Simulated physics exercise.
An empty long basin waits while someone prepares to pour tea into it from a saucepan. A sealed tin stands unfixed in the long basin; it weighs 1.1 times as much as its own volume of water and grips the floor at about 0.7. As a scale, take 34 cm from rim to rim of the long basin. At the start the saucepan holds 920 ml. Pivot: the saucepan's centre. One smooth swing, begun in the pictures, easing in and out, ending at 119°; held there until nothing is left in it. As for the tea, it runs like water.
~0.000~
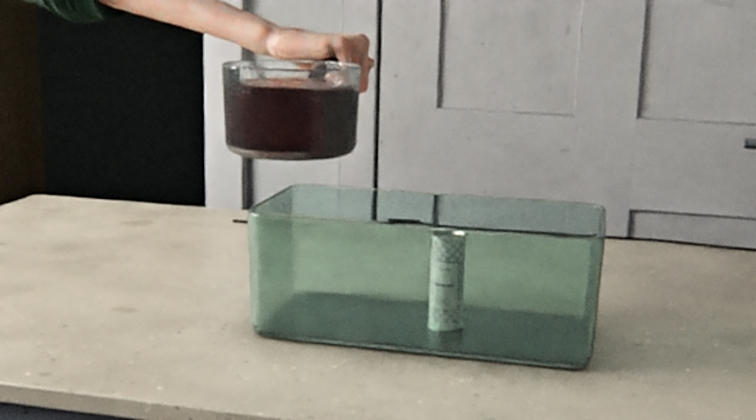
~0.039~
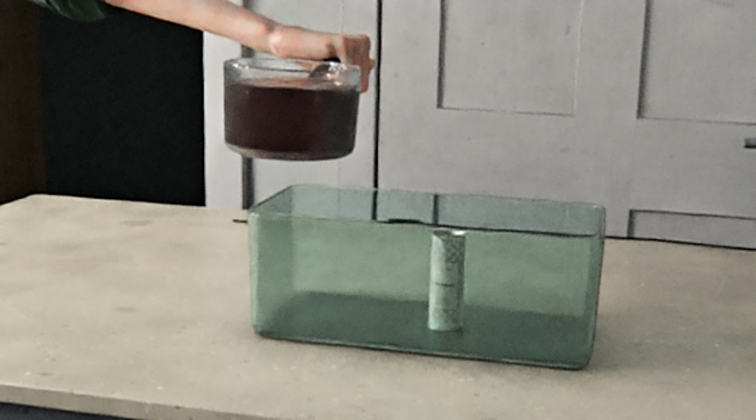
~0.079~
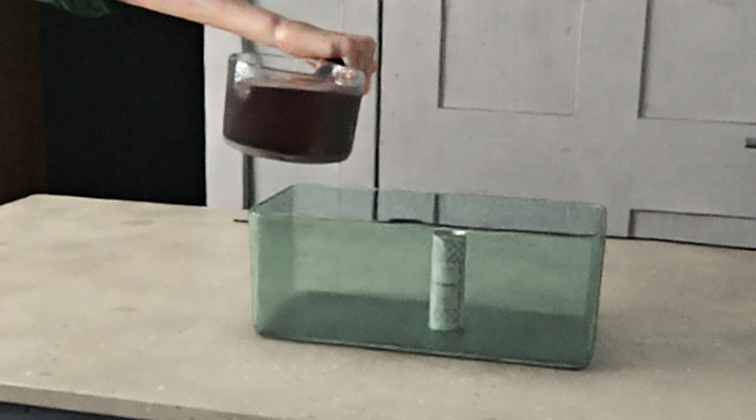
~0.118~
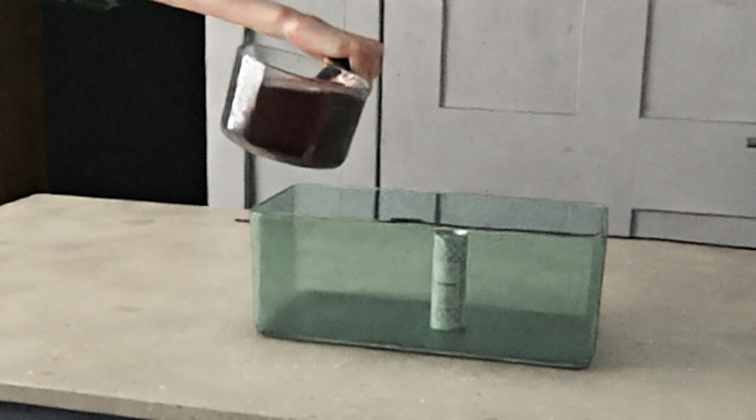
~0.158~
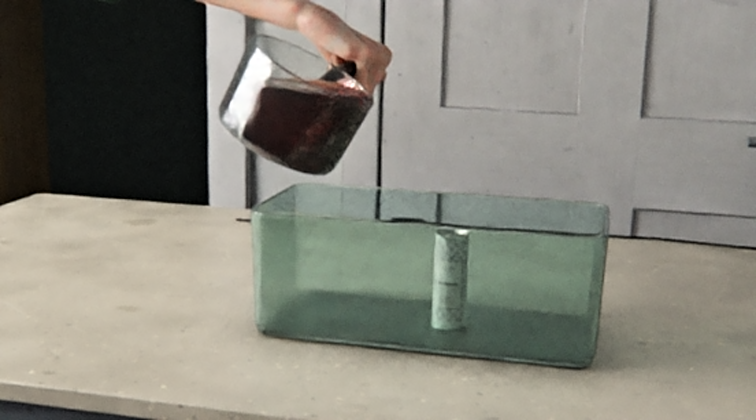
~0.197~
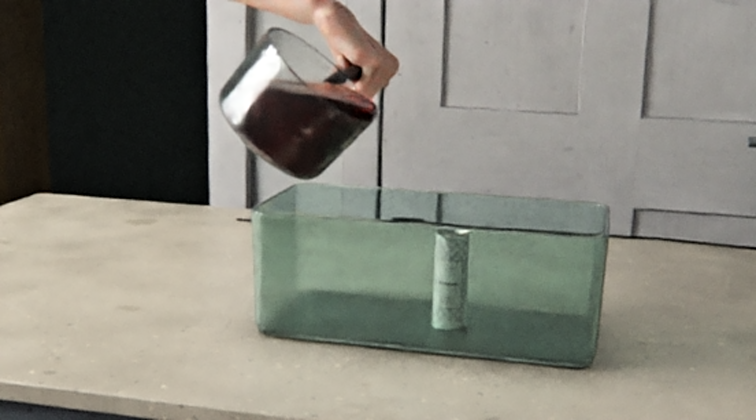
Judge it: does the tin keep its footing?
Yes, it keeps its footing.
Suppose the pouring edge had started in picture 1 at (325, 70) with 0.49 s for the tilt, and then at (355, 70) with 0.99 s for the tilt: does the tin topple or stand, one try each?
The tin stays vertical the first time and stays vertical the second time.
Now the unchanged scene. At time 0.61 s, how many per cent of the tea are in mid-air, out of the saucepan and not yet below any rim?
2 per cent, roughly.
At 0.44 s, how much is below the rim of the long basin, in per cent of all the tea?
About 58 per cent.
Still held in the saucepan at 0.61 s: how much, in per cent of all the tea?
About 2 per cent.
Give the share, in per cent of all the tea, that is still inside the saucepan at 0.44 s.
Portion remaining: Approx. 22 per cent.
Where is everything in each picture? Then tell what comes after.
In the first frame, it leans 0°; its right rim is at (357, 70); the tea meets the walls at (233, 82) and (356, 87); the long basin's rim runs from (271, 199) to (604, 224); the tin's top is at (449, 239).
In the second frame, it leans 2°; its right rim is at (358, 72); the tea meets the walls at (233, 82) and (356, 88).
In the third frame, it leans 8°; its right rim is at (362, 79); the tea meets the walls at (236, 80) and (359, 90).
In the fourth frame, it leans 16°; its right rim is at (367, 90); the tea meets the walls at (239, 80) and (364, 92).
In the fifth frame, it leans 28°; its right rim is at (370, 106); the tea meets the walls at (235, 86) and (371, 97).
In the sixth frame, it leans 41°; its right rim is at (369, 124); the tea meets the walls at (234, 80) and (362, 105); 3 per cent is over the edge.
After 0.44 s the tilt is 115° and 22 per cent is still to pour; the tin stands where it began.
After 0.61 s the tilt is 119° and 2 per cent is still to pour; the tin stands where it began.
After 0.79 s the tilt is 119° and 0 per cent is still to pour; the tin stands where it began.
After 0.99 s the tilt is 119° and 0 per cent is still to pour; the tin stands where it began.
In the end the tin stands where it began.
